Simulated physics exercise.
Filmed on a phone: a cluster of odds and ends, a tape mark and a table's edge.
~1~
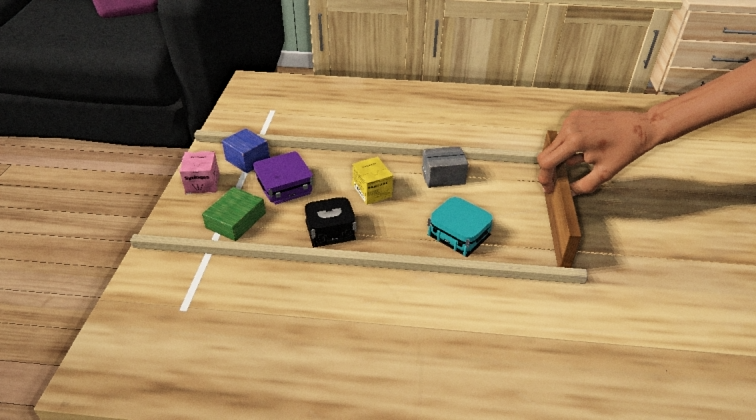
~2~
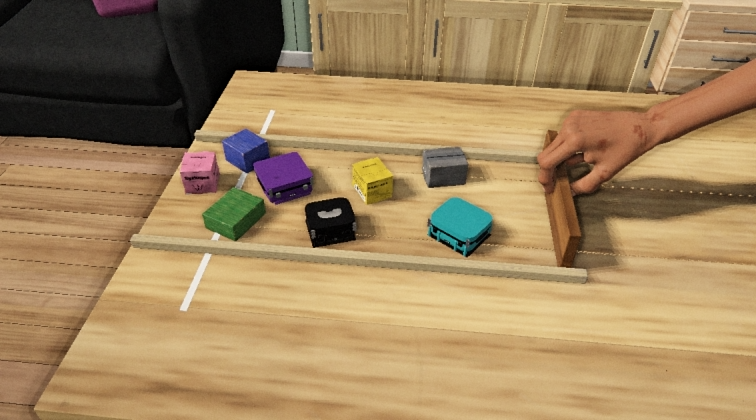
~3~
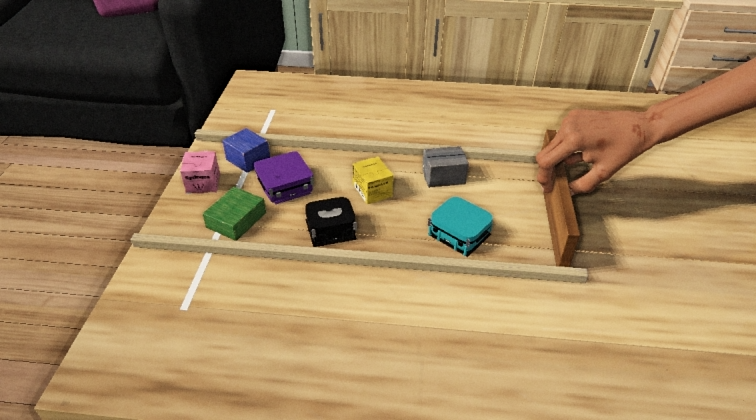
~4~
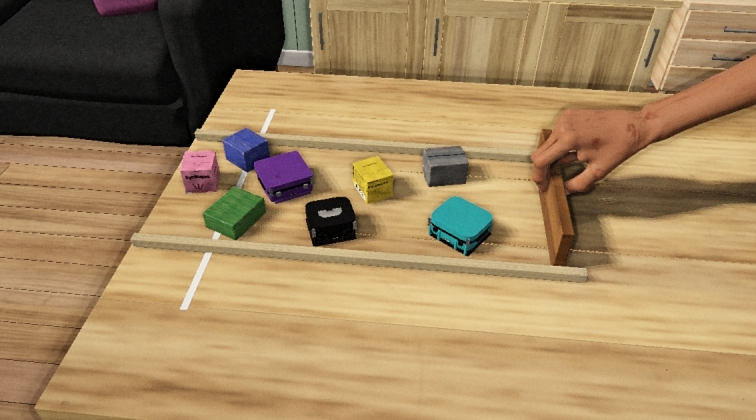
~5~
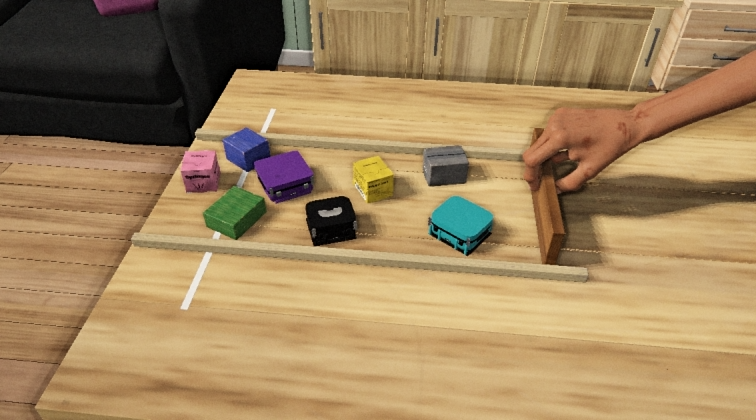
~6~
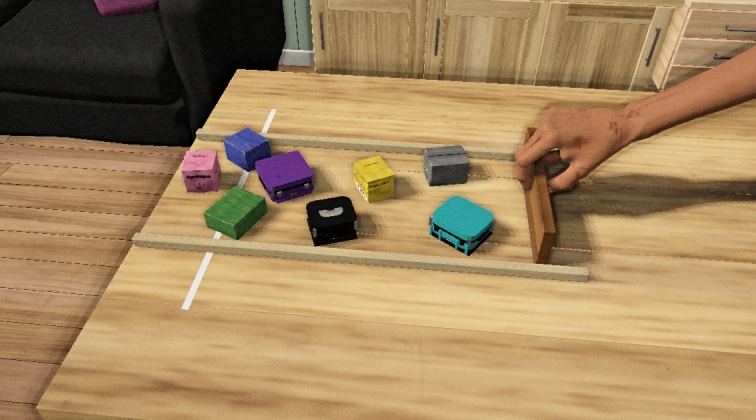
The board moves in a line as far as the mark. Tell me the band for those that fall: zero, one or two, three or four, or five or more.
Here the number that fall off is one or two.
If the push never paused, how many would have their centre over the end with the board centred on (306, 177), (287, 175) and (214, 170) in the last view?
In that order 0, 0 and 5.
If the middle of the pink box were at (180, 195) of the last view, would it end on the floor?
From there it tumbles off.
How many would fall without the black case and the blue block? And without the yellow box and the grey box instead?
1 in the first case, 1 in the second.
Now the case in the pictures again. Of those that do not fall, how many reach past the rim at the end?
The number is 3.
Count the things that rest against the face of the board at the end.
In contact: 3.
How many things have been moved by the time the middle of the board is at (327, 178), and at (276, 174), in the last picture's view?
First 6, then 8.
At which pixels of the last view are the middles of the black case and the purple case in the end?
The black case stops around (155, 206); the purple case around (186, 177).
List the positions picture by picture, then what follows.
In the first picture, pink box (200, 172); blue block (246, 151); green block (235, 213); board (558, 195); tape (237, 191).
In the second picture, blue block (246, 151); yellow box (372, 181).
In the third picture, green block (235, 213); turquoise case (461, 226).
In the fourth picture, pink box (201, 172); purple case (284, 178).
In the fifth picture, blue block (247, 149); board (543, 193).
In the sixth picture, pink box (202, 172); blue block (248, 149); green block (236, 212); board (536, 192); tape (238, 190).
Soon after, none off yet; pink box at rest near (202, 172); blue block at rest near (248, 149); green block at rest near (236, 212).
After that, none off yet; pink box at rest near (202, 172); blue block at rest near (248, 149); green block moving near (231, 212).
And then, none off yet; pink box displaced a little near (185, 171); blue block displaced a little near (231, 149); green block displaced well along near (157, 210).
In the end, the number that fall off is one or two; gone, green block and pink box.
